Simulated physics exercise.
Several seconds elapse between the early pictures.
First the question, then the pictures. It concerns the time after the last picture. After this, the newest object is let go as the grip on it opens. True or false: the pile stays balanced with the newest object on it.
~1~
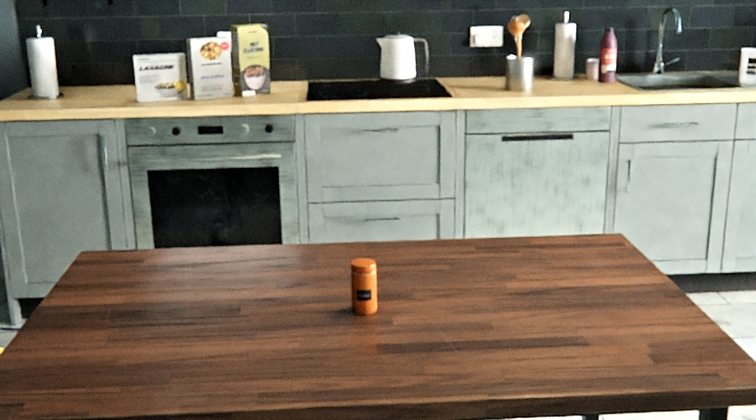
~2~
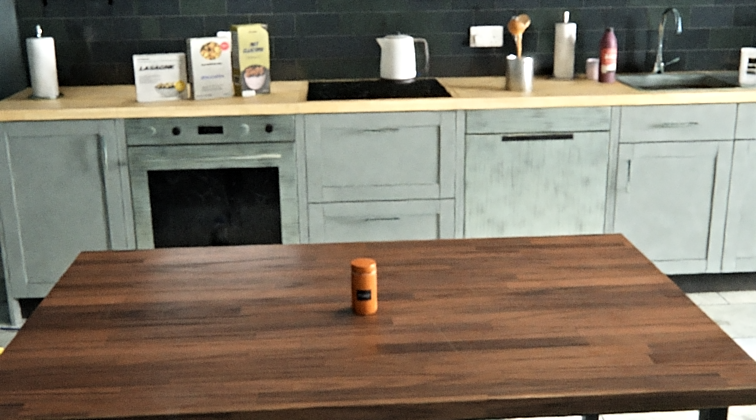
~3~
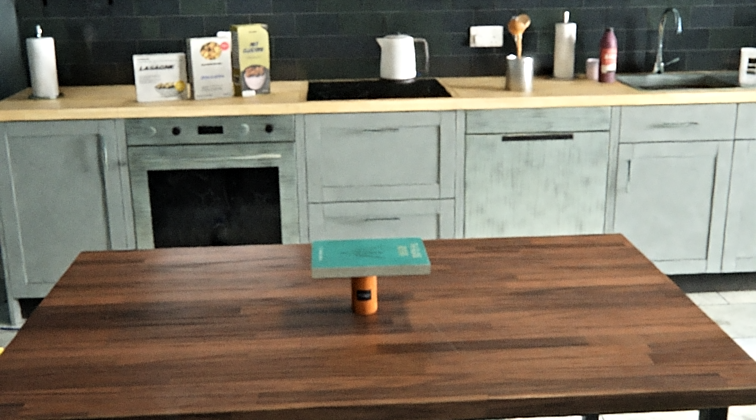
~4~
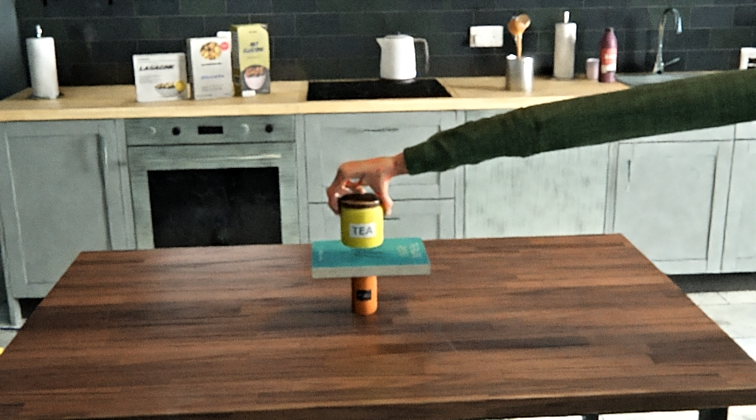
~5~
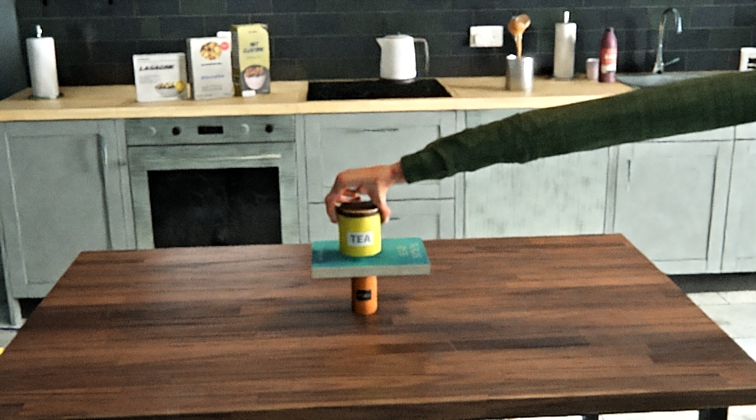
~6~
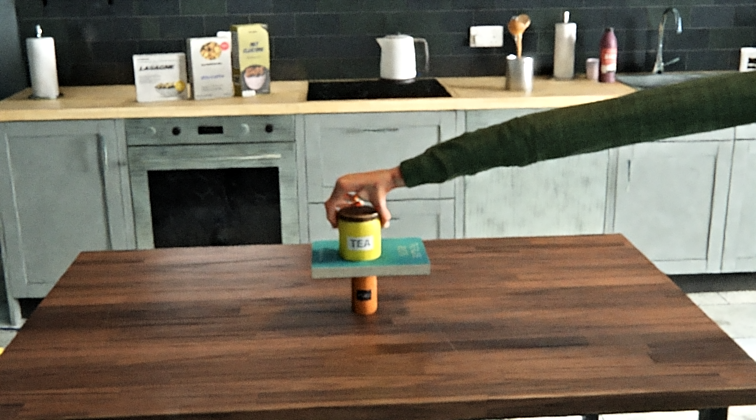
True.
Then, 0.50 s on from there, no change.
Then, 1.30 s on from there, yellow jar resting near (359, 233).
In the end, all 3 unmoved. At the end, from the last picture's camera, yellow jar near (359, 233). The stack keeps its balance.
